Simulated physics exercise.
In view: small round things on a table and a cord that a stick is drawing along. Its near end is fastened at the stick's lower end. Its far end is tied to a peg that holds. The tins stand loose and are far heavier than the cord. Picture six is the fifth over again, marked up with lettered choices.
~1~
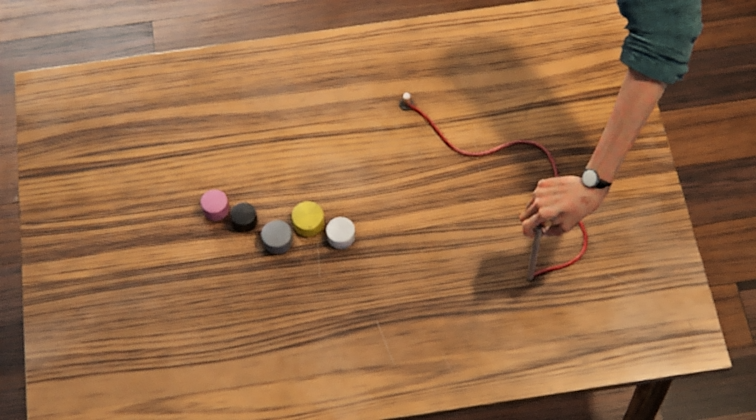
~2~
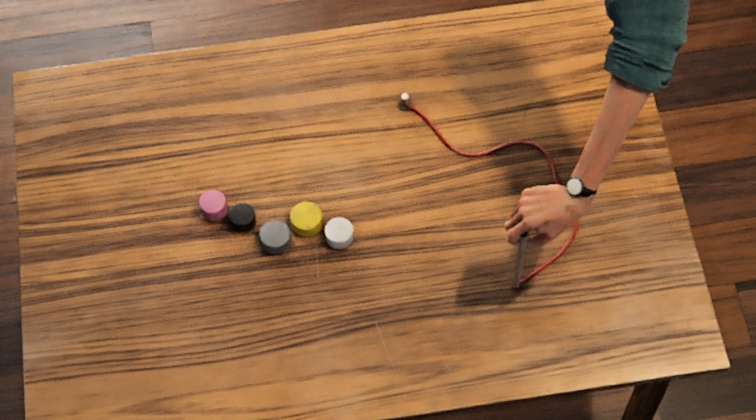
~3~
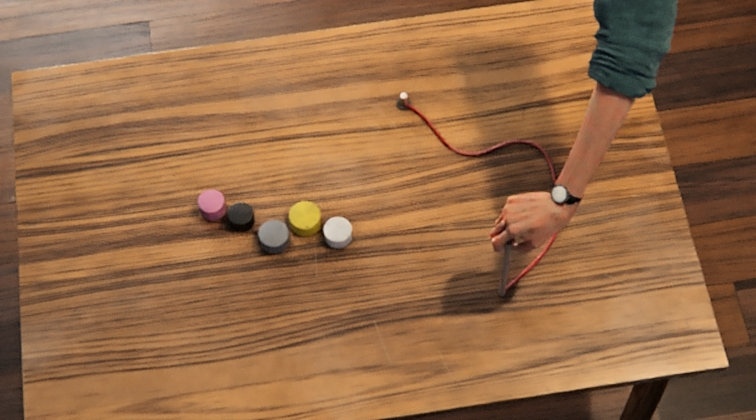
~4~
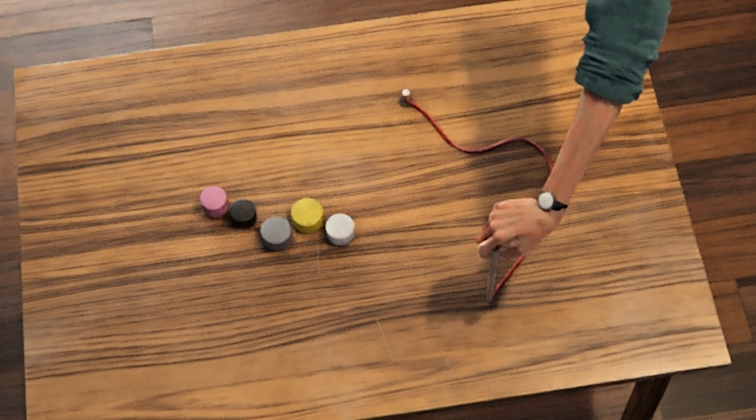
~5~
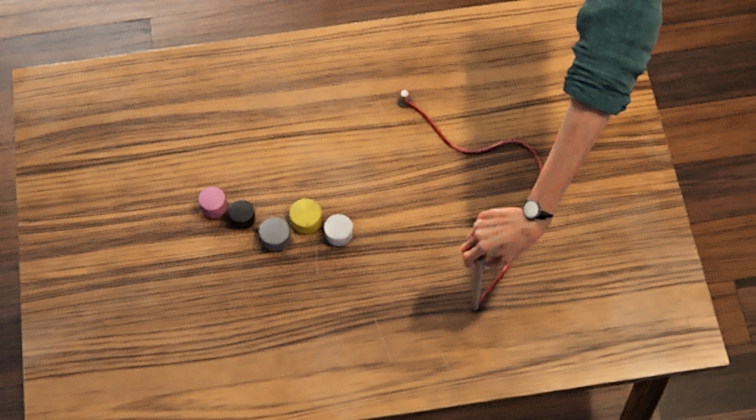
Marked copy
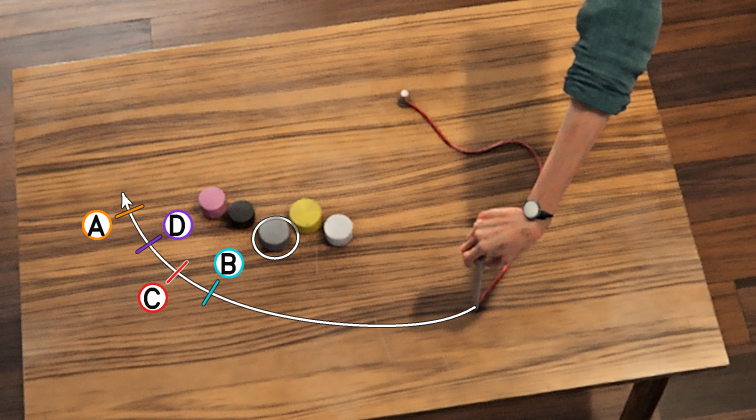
We see a hand holding a stick on a wooden table beside pink, black, grey, yellow and white round tins, drawing the end of a red cord leftward and toward the near edge while its far end stays at a peg.
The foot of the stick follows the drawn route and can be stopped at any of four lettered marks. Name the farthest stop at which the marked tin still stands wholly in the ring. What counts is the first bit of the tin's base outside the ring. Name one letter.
At D, and not beyond.
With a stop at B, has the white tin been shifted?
By then, no.
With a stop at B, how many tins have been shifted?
The count is none.
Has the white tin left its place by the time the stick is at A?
Yes.
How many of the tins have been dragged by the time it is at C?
By then, none.
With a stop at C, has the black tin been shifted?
By then, no.
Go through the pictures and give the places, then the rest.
The first frame shows peg (407, 100); grey tin (277, 237); yellow tin (308, 219).
The second frame shows yellow tin (307, 219); black tin (242, 218).
The third frame shows white tin (338, 233); pink tin (212, 205).
The fourth frame shows peg (406, 97); grey tin (277, 234).
The fifth frame shows yellow tin (306, 216); black tin (242, 214); white tin (339, 230).
On the marked copy, A at (130, 211); B at (211, 293); C at (177, 272); D at (149, 244); the ring at (276, 238); the route from (475, 307) via (265, 312) to (123, 194).
Following D. Soon after the start, foot of the stick (351, 325); grey tin (275, 235).
Later, foot of the stick (230, 302); grey tin (275, 235).
In the end, foot of the stick (149, 245); grey tin (275, 234); yellow tin (299, 214); white tin (329, 215); the grey tin is still in its ring.
As for the rest, A drags the ringed tin to (266, 214); B is safe but short; C is safe but short.
